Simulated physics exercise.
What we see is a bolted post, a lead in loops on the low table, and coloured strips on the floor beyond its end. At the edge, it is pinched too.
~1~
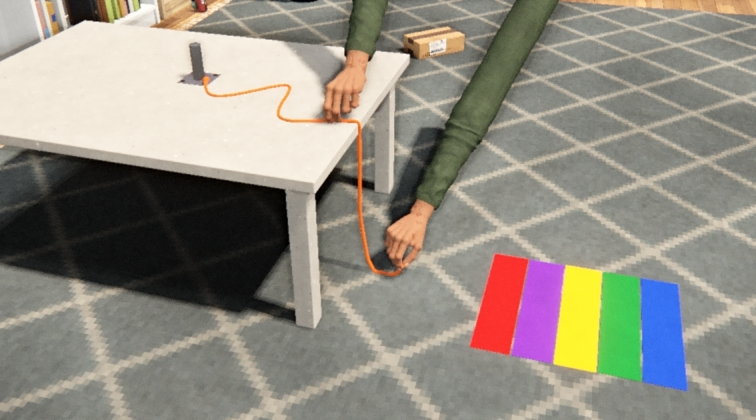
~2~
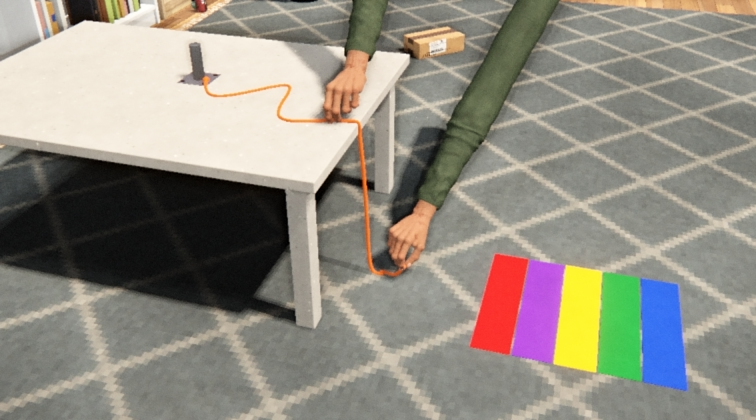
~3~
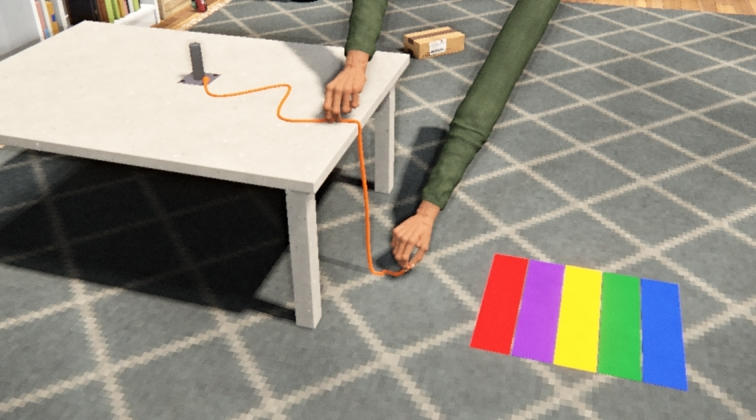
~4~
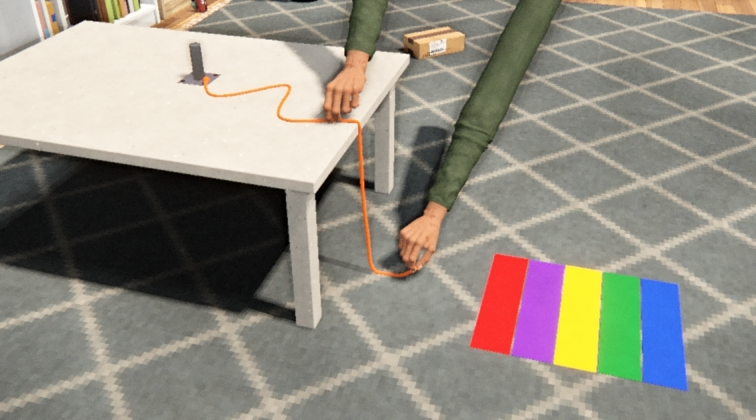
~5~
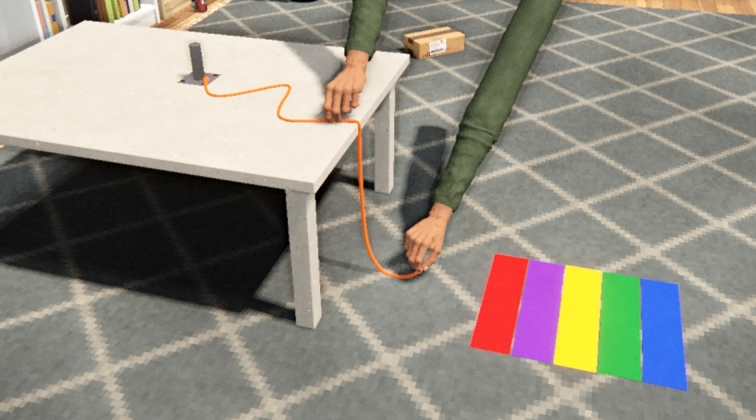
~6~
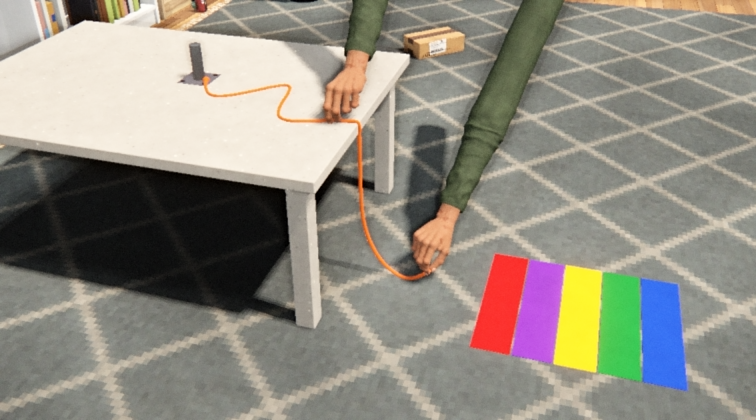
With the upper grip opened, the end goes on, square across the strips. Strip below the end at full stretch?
Green.
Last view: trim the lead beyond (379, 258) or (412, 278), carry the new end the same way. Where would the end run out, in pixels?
Estimated pixels: (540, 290) then (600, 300).
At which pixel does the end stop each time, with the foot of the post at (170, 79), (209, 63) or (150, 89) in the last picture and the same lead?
About (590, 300), (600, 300) and (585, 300).
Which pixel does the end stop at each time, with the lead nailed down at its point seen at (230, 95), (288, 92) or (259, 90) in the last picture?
Try one gives (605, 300), try two (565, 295), and try three (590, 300).
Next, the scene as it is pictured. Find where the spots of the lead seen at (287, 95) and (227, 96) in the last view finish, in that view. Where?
At (336, 102), then (257, 88).
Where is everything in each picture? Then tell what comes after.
End (402, 266); red (494, 332); purple (535, 340); yellow (577, 348); green (620, 356); blue (664, 365), in the first picture.
End (405, 266); lead through (208, 93) (276, 86) (278, 113) (346, 121) (365, 186) (369, 254), in the second picture.
End (408, 267), in the third picture.
End (416, 268); lead through (208, 93) (276, 86) (278, 113) (346, 121) (362, 186) (369, 254), in the fourth picture.
End (422, 269), in the fifth picture.
End (429, 270); lead through (208, 93) (276, 86) (278, 113) (346, 121) (361, 186) (376, 253), in the sixth picture.
Soon after, end near (567, 295); over yellow.
After that, end near (606, 302); over green.
At the stop, end near (629, 306); over green. It gets as far as the green strip.
